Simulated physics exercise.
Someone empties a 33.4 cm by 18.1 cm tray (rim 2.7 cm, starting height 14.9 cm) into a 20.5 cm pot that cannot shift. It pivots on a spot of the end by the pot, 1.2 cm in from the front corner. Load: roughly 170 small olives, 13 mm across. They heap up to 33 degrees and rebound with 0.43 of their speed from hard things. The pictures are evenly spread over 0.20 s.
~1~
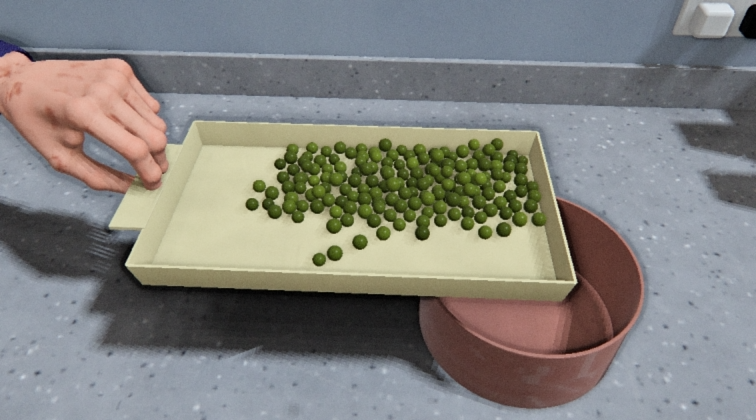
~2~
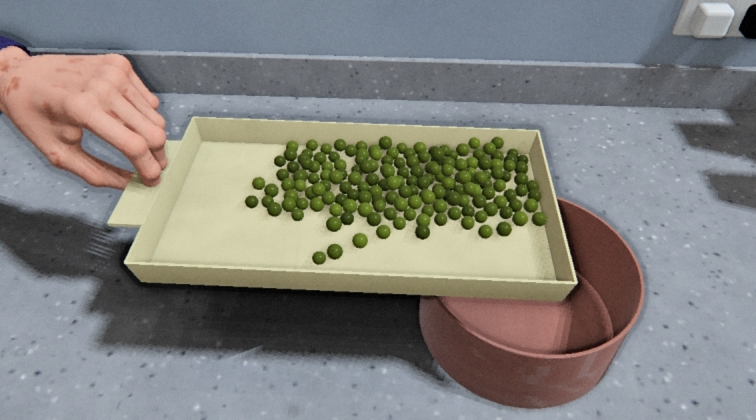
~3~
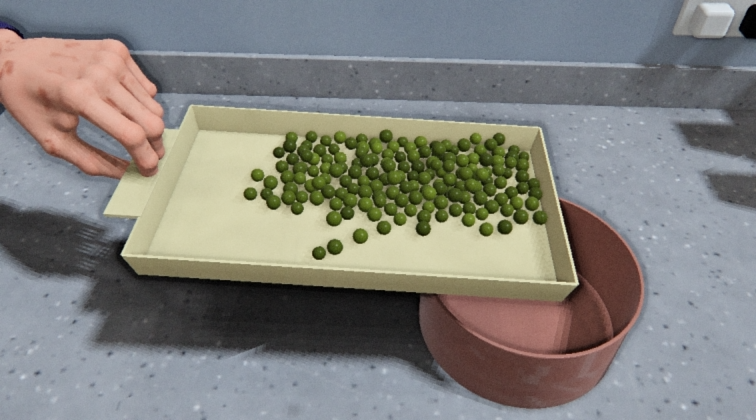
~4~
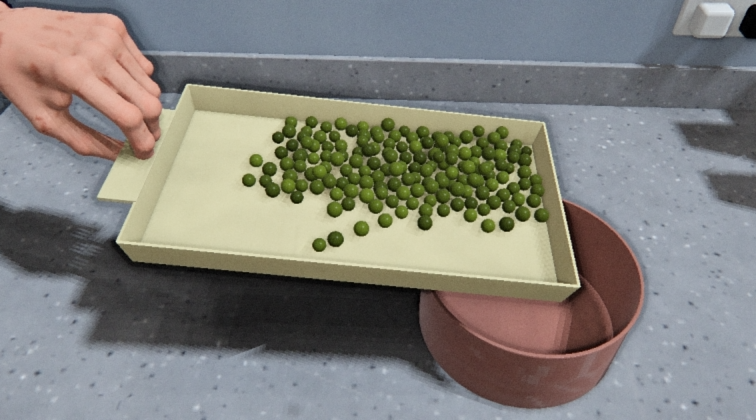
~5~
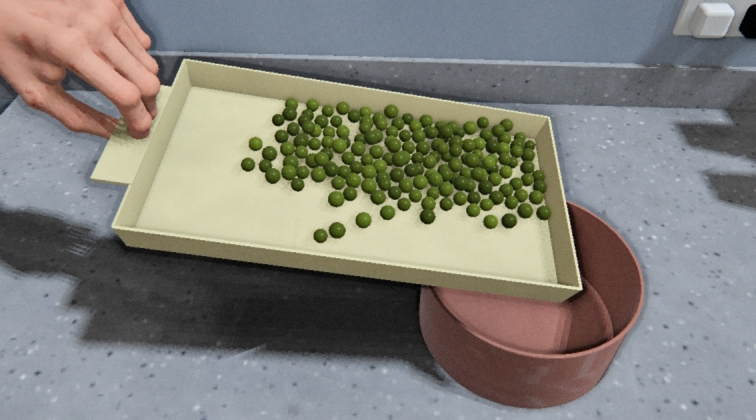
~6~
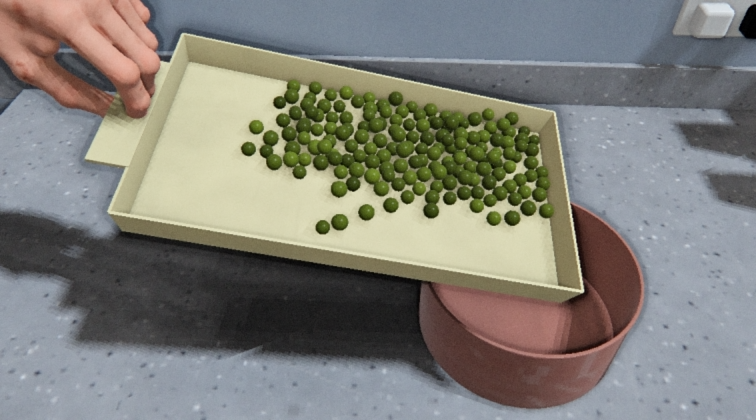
A shallow cream tray of small green olives, held by a hand at its left-end tab, sits level and then tilts, its left end rising steadily while the right end stays low. The olives lie clustered toward the right, barely shifting within it. A round reddish-pink pot stands below the right end on a speckled grey counter, seen from above by a still camera.
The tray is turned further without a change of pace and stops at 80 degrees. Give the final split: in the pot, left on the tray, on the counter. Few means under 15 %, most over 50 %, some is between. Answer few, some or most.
Pot few, tray some, counter most.
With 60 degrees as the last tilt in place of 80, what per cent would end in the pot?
In that case some 0 per cent.
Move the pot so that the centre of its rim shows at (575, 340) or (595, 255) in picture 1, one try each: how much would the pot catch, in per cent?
About 65 and 5 per cent.
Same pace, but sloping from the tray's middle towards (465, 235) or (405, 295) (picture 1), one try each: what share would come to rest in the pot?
About 30 and 0 per cent.
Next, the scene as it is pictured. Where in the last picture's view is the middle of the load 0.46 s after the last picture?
At about (574, 224).
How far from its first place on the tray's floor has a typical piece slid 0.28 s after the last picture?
About 5 cm.
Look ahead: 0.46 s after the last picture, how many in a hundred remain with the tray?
Some 95 per cent of the load.
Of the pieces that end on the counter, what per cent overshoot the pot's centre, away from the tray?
Roughly 90 per cent.
Then, 0.28 s after the last picture, tilt 48 degrees; the tray holds 100 %, the pot 0 %.
Then, 0.46 s after the last picture, tilt 69 degrees; the tray holds 95 %, the pot 0 %.
Then, 0.77 s after the last picture, tilt 80 degrees; the tray holds 55 %, the pot 0 %.
In the end, pot 5 %, tray 35 %, counter 60 %.
